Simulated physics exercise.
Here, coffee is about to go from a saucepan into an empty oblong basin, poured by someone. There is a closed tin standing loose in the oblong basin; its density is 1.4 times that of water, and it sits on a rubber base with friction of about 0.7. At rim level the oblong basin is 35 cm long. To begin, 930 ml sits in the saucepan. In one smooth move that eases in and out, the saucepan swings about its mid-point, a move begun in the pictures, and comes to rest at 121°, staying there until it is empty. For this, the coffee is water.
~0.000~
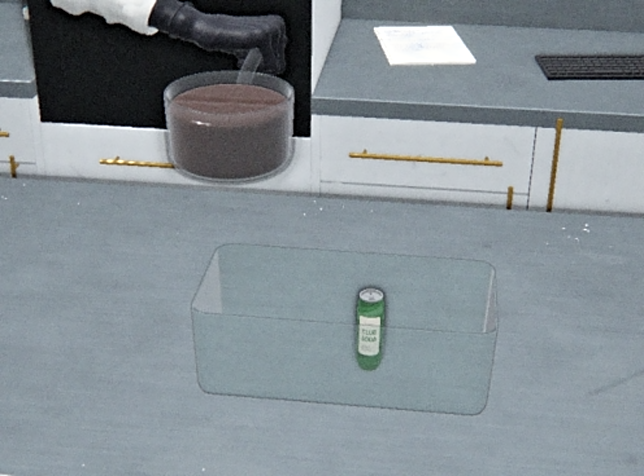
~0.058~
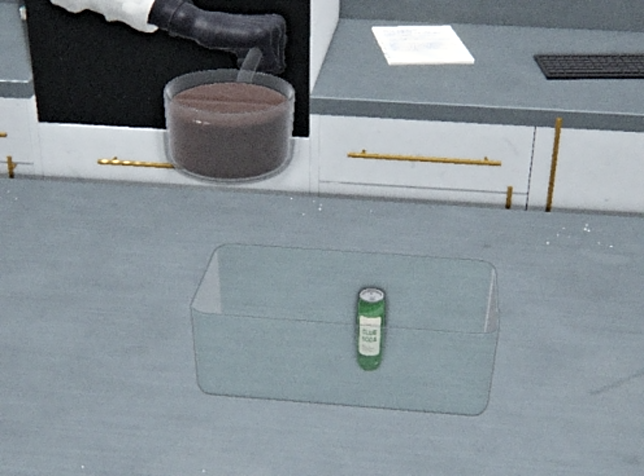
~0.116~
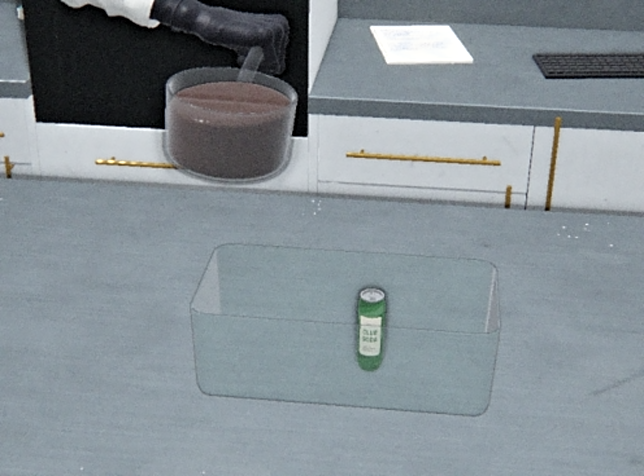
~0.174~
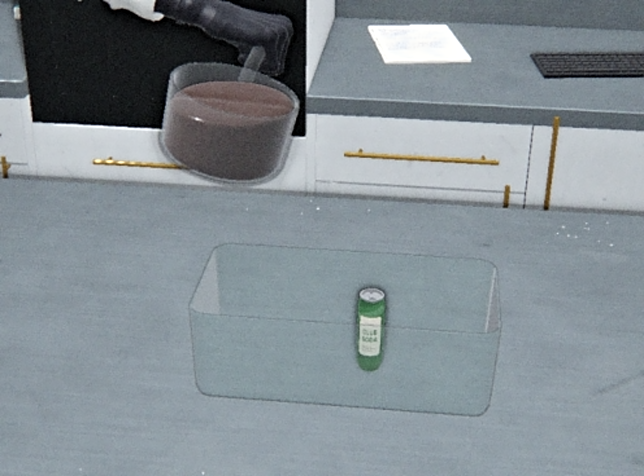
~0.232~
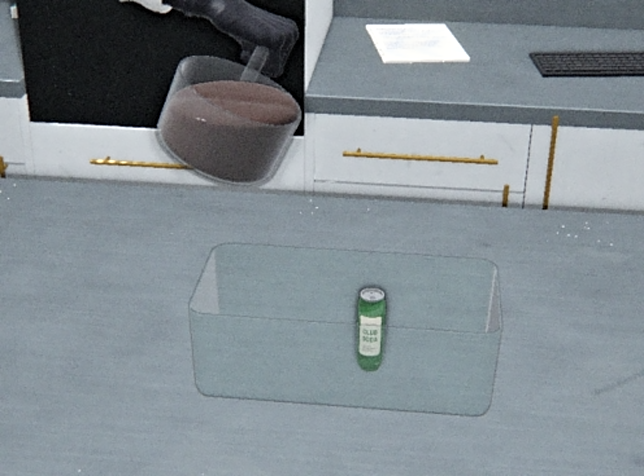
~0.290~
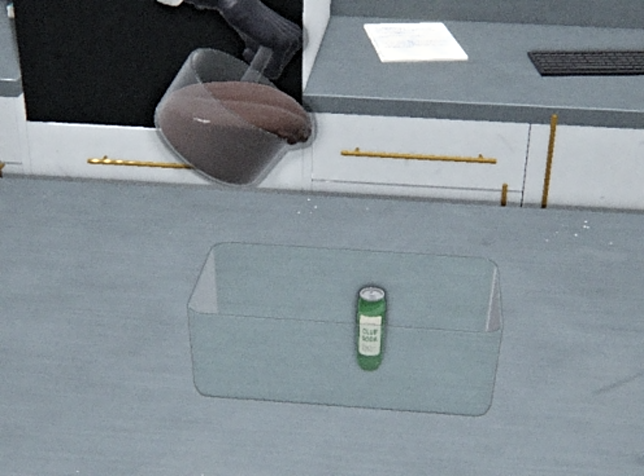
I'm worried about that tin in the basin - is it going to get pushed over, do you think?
Yes, I expect it to go down.
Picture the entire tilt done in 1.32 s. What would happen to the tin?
So the tin will hold steady.
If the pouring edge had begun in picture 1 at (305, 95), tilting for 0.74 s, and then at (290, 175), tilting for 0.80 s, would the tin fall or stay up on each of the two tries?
First it tips over; then it stays on its base.
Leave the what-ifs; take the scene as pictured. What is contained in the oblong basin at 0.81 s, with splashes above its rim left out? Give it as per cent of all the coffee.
90 %, more or less.
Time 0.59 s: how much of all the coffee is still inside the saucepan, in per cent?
22 %.
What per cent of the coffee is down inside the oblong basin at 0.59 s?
Close to 28 in a hundred.
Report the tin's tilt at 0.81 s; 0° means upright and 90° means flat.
Roughly 10°.
By 0.59 s the tilt is 102° and 23 per cent is still to pour; the tin stands where it began.
By 0.81 s the tilt is 121° and 2 per cent is still to pour; the tin leans 9°.
By 1.05 s the tilt is 121° and 0 per cent is still to pour; the tin lies on its side.
By 1.30 s the tilt is 121° and 0 per cent is still to pour; the tin lies on its side.
At rest the tin lies on its side.
